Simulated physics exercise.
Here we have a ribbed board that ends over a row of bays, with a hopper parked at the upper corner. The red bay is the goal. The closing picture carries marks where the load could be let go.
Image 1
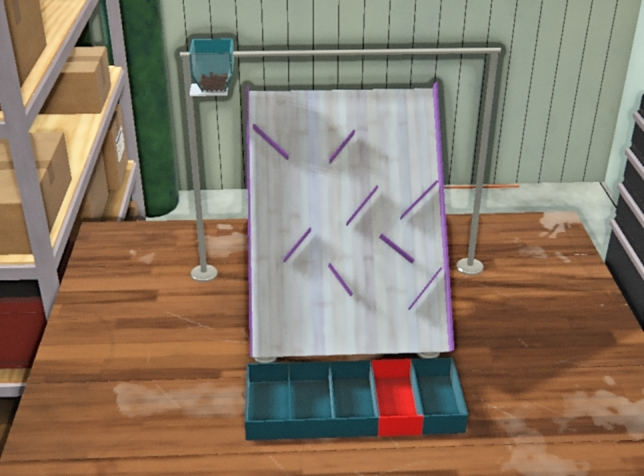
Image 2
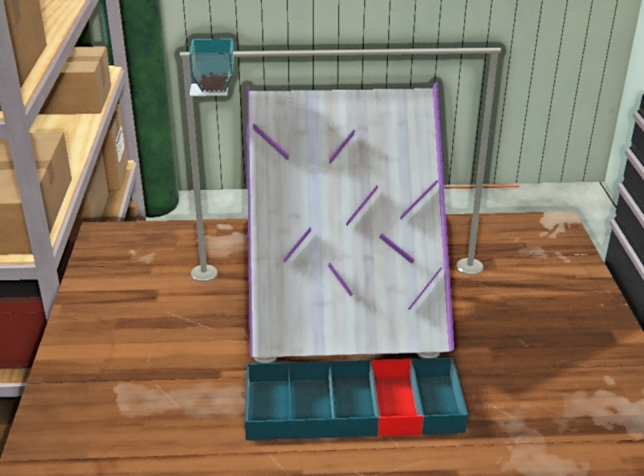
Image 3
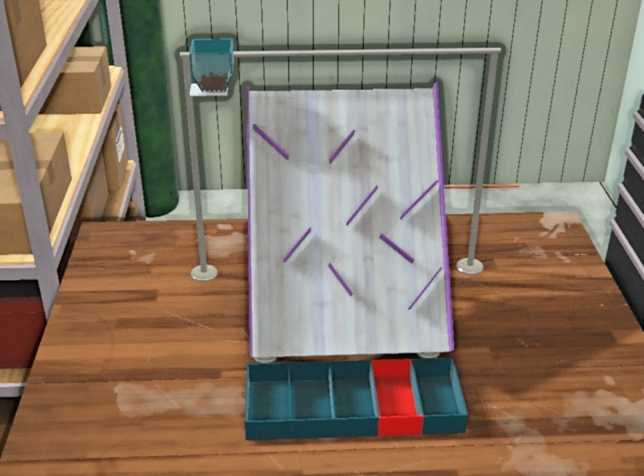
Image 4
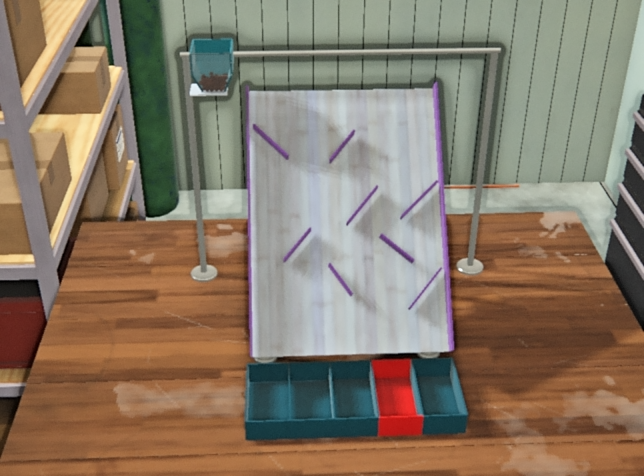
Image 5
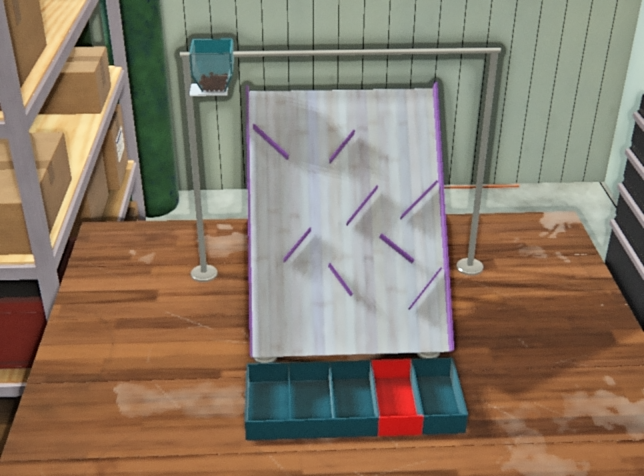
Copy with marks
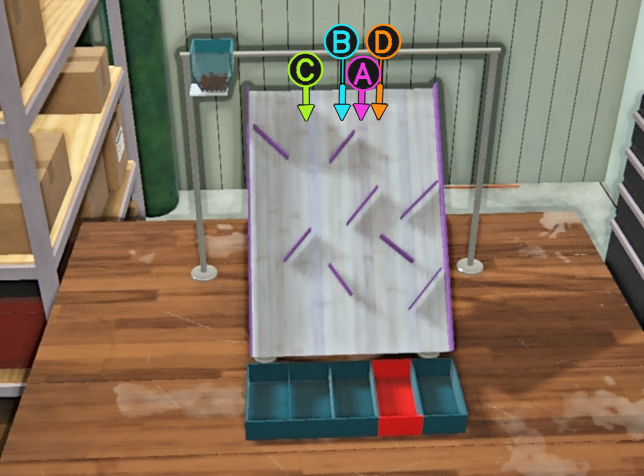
On a wooden tabletop, a teal hopper sits motionless above a ribbed board and bays.
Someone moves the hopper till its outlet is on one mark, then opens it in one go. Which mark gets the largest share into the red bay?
Choose D.
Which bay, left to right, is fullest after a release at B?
The first.
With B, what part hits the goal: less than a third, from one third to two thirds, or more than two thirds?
Mark B gives less than a third.
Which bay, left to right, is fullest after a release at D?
The fourth.
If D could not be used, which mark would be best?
The answer is A.
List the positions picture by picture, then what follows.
The first frame shows hopper near (214, 84), allspice berries, door shut.
The second frame shows ribs (253, 124) to (288, 155), (330, 159) to (355, 130), (348, 222) to (378, 185).
The third frame shows ribs (402, 216) to (438, 180), (284, 260) to (311, 227), (381, 234) to (414, 261).
The fourth frame shows ribs (329, 263) to (352, 294), (411, 308) to (442, 267).
The fifth frame shows red bay near (401, 425), number 4 of 5 from the left.
On the marked copy, mark A meets the board at (361, 114); mark B meets the board at (342, 114); mark C meets the board at (306, 115); mark D meets the board at (378, 113).
With A, close to a third in the red bay, close to half in other bays, only a few held on the board, a small share outside the box.
With B, a small share in the red bay, the bulk in other bays, only a few held on the board, a small share outside the box.
With C, a small share in the red bay, close to two thirds in other bays, close to a quarter outside the box.
With D, close to half in the red bay, close to a third in other bays, a small share outside the box.
